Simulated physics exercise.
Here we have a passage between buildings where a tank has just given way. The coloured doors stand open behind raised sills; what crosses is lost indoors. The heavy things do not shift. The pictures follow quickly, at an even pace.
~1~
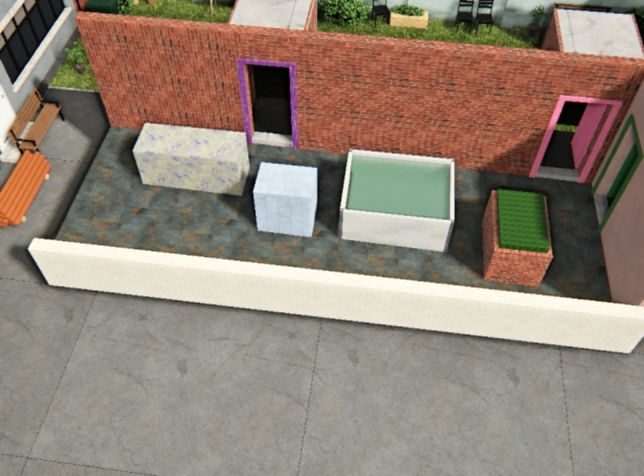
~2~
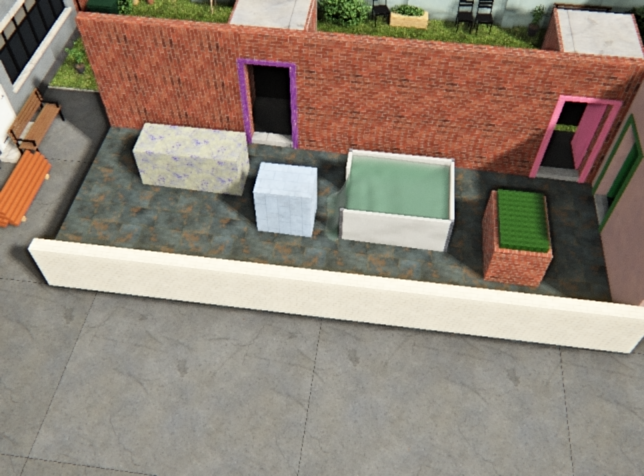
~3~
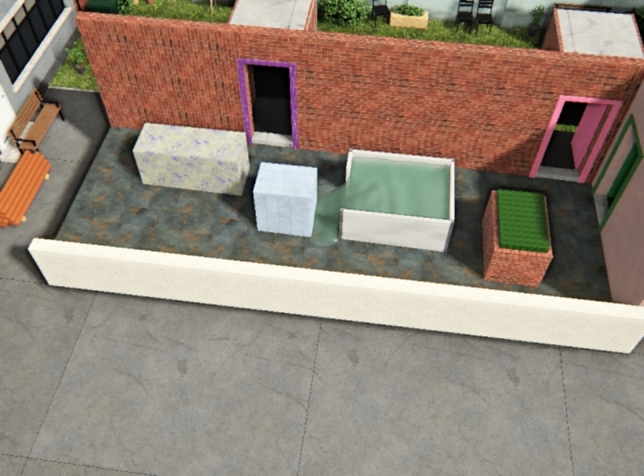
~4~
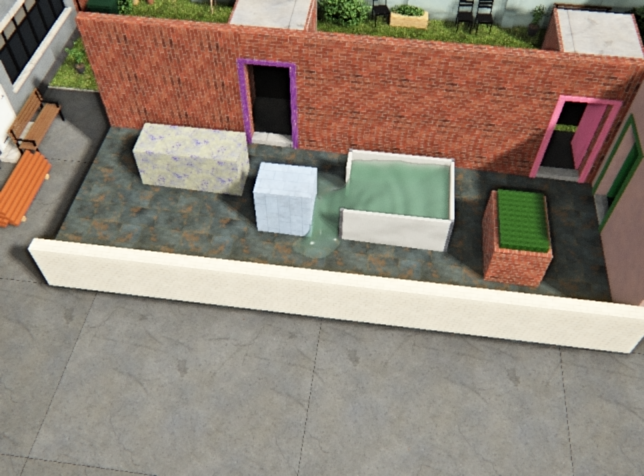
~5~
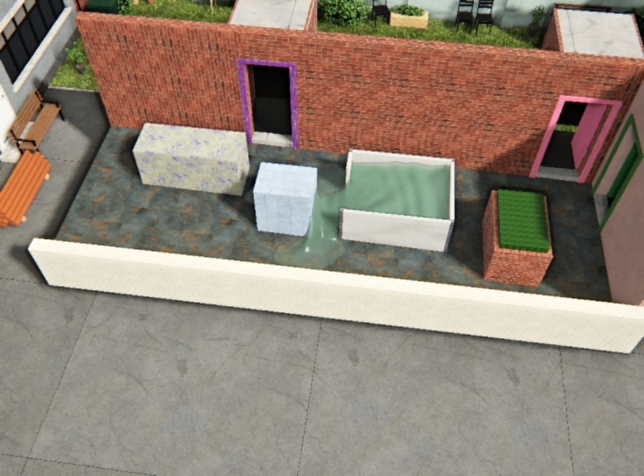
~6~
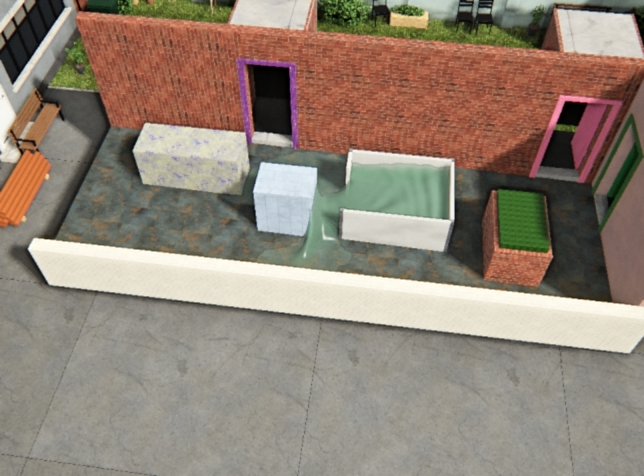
In a walled passage, green water pours from the tank's left side and spreads across the floor.
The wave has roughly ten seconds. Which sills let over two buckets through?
The pink door admits no more than that; the purple door lets in a lot; the green door lets in a lot.
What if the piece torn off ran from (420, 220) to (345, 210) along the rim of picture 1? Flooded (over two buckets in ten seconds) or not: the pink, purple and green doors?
Then: The pink door is over; the purple door is under; the green door lets more in.
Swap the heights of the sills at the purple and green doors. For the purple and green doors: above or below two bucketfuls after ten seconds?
One by one: Purple door lets more in; green door stays under.
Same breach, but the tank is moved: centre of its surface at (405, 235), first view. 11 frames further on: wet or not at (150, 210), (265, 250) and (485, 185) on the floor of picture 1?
One after the other: Awash, wet, clear.
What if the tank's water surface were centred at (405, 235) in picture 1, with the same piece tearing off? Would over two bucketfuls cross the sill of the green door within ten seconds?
Green is under.
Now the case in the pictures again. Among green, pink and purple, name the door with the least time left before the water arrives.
First comes the purple one.
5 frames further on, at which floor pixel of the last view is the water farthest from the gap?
Roughly at (202, 138).
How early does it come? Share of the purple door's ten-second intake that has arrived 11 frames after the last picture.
I make it 50 per cent.
A moment on, water covers 25 % of the floor; the pink door not reached, the purple door under two buckets in, the green door not reached.
Next, water covers 45 % of the floor; the pink door not reached, the purple door over two buckets in, the green door not reached.
Then, water covers 75 % of the floor; the pink door not reached, the purple door far over two buckets in, the green door not reached.
Later, water covers 90 % of the floor; the pink door wet at the sill, nothing in, the purple door far over two buckets in, the green door under two buckets in.
In the end, water covers 95 % of the floor; the pink door wet at the sill, nothing in, the purple door far over two buckets in, the green door far over two buckets in.
